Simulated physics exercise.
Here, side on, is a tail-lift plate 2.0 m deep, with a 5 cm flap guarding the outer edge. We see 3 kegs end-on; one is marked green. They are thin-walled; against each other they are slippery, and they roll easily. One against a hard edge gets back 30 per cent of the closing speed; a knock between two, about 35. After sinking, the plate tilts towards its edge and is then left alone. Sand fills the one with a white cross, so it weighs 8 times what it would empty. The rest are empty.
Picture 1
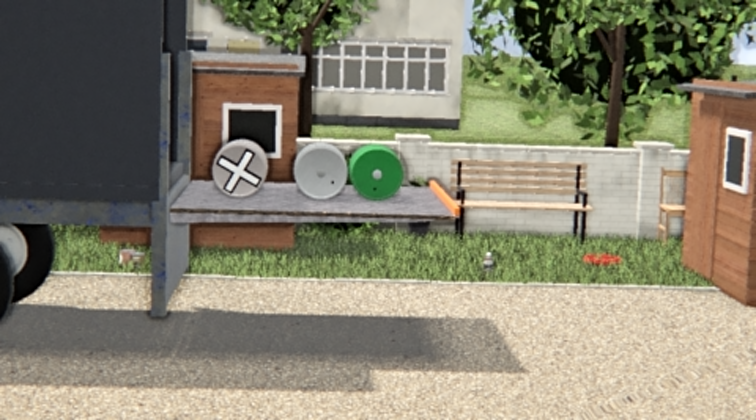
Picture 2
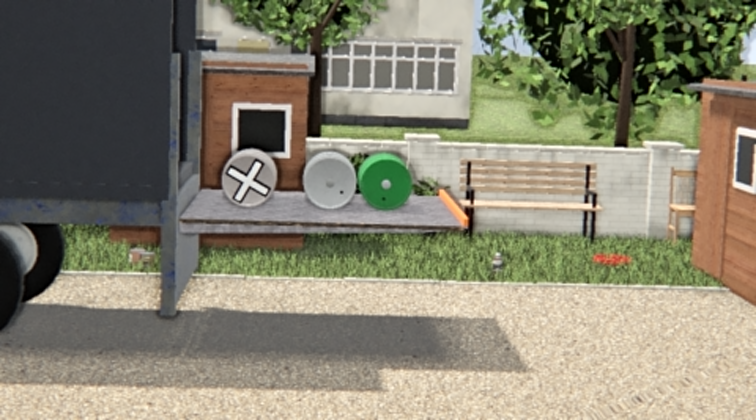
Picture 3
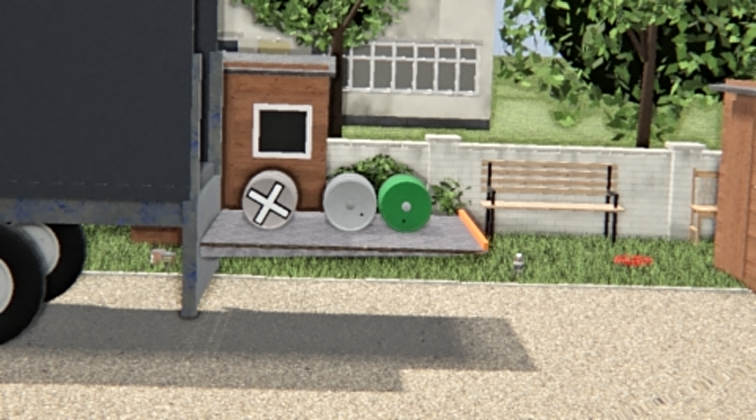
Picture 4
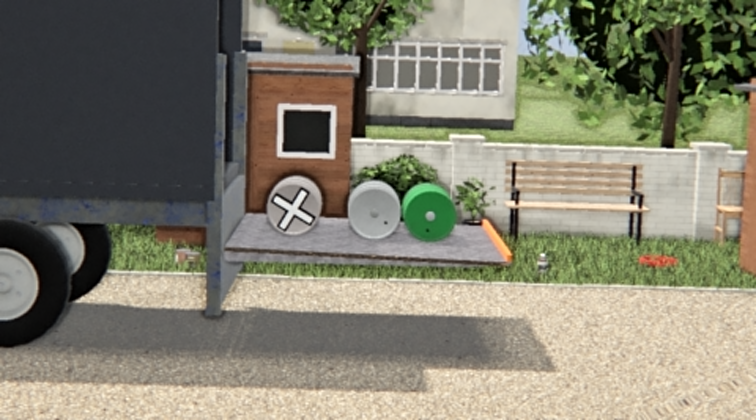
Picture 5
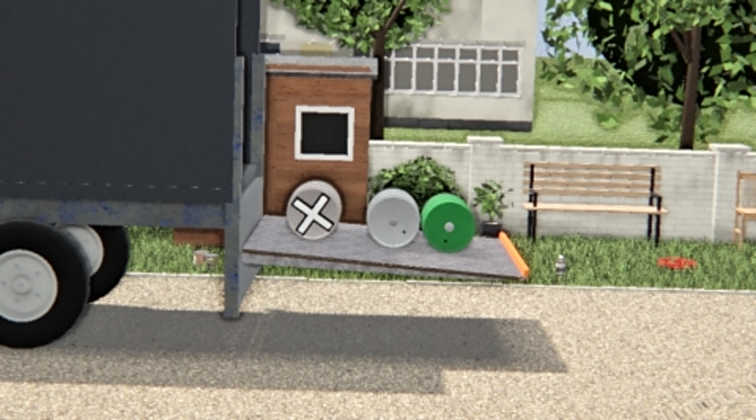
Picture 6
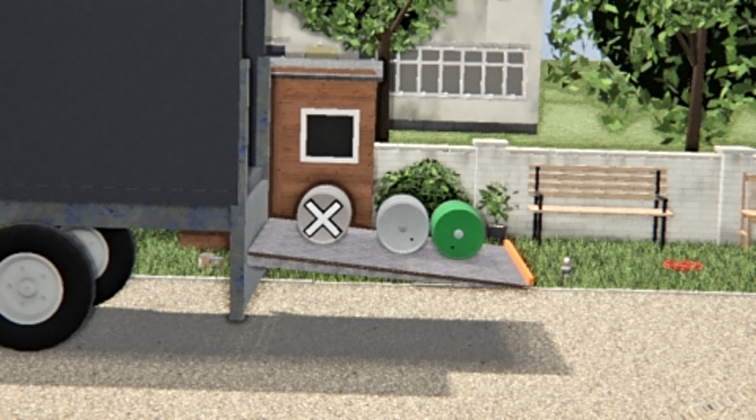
Tail-lift plate behind a dark truck sinking and tilting down to the right, three round kegs on it shifting slightly rightward.
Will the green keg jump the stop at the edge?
Looks like it's going overboard.
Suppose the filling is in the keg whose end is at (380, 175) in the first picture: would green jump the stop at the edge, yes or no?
Green? No, it won't, in that case.
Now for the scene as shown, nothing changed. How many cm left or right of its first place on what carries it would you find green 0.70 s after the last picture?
Green 25 right.
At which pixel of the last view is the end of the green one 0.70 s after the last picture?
(489, 239), more or less.
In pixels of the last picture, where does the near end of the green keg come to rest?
You'll find it at roughly (697, 327) in the final picture.
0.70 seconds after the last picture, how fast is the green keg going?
Reading: Roughly 0.5 m/s.
Then, 0.70 s after the last picture, green is on the plate, 25 cm from the stop, rolling right; 0 over the stop so far.
Then, 1.60 s after the last picture, green is over the stop and falling; 1 over the stop so far.
At rest (6.40 s after the last picture), green is off the lift, on the ground; 2 over the stop so far.
